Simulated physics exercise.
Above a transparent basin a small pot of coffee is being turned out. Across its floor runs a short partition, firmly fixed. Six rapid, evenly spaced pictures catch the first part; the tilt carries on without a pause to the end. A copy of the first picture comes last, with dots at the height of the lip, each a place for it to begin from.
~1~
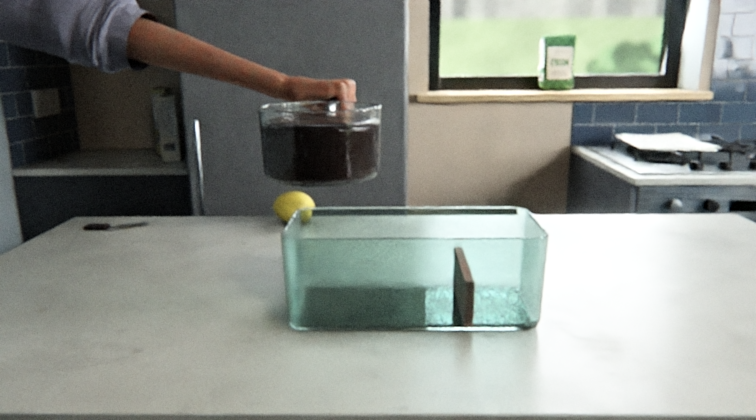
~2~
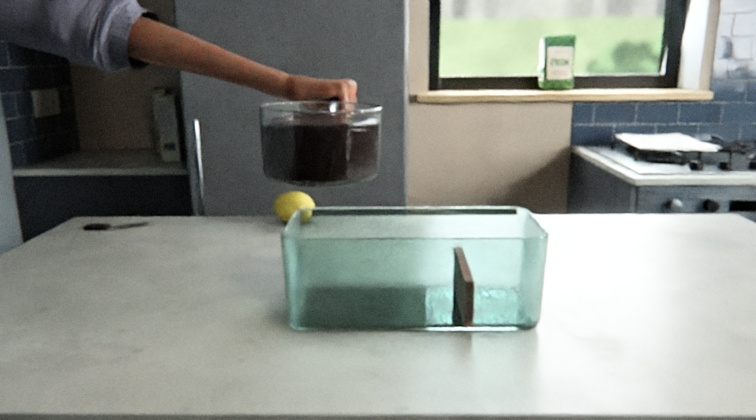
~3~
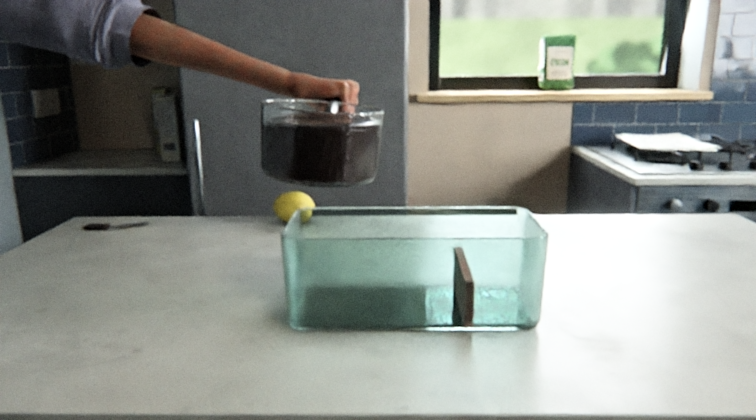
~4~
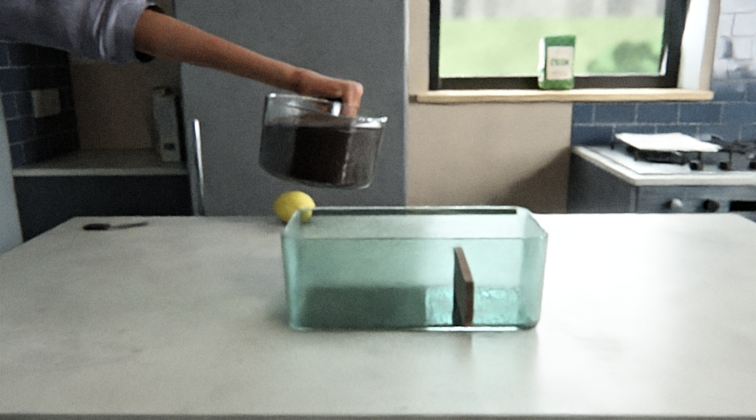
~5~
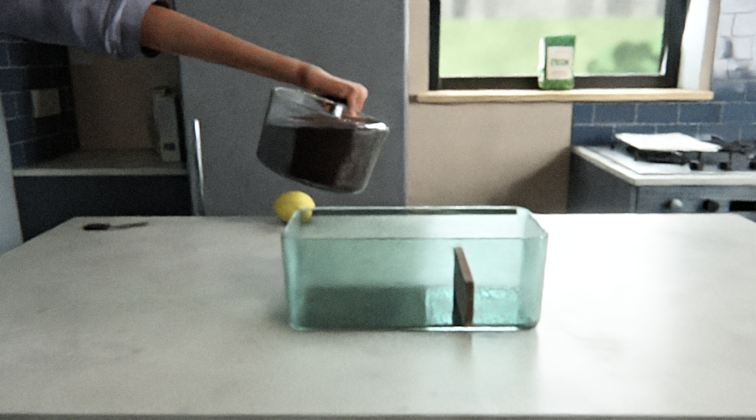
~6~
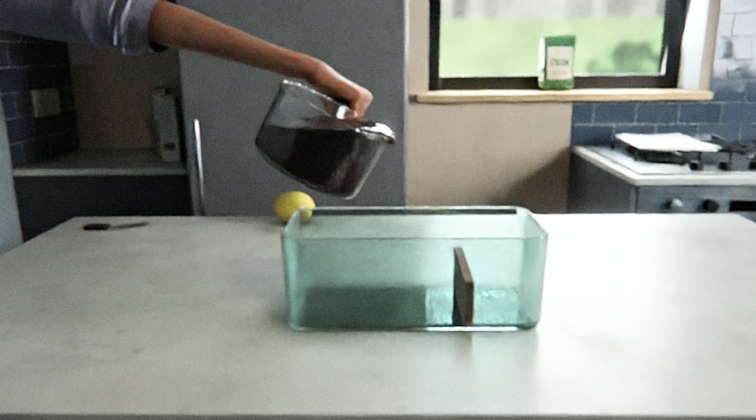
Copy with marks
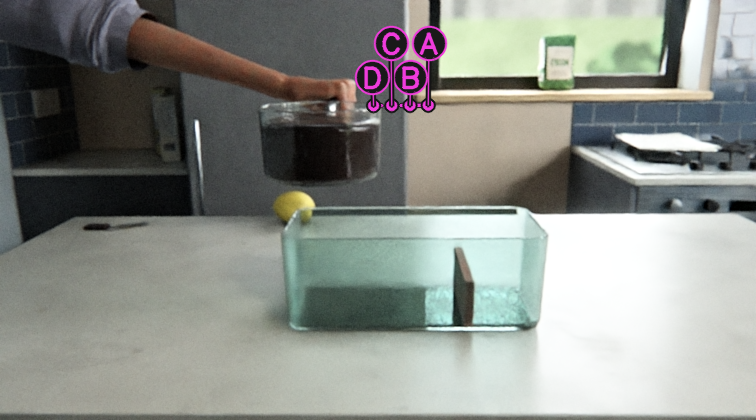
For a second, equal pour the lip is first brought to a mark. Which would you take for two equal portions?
The answer is place A.
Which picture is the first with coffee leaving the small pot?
Picture 6.
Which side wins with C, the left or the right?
The left one.
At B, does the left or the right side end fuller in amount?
More ends on the left.
In magenta, A at (428, 105); B at (409, 105); C at (391, 105); D at (373, 105).
With A, about 50 % ends left of the wall and 49 % right of it.
With B, about 70 % ends left of the wall and 29 % right of it.
With C, about 88 % ends left of the wall and 6 % right of it; 6 % is lost outside.
With D, about 94 % ends left of the wall and 5 % right of it.
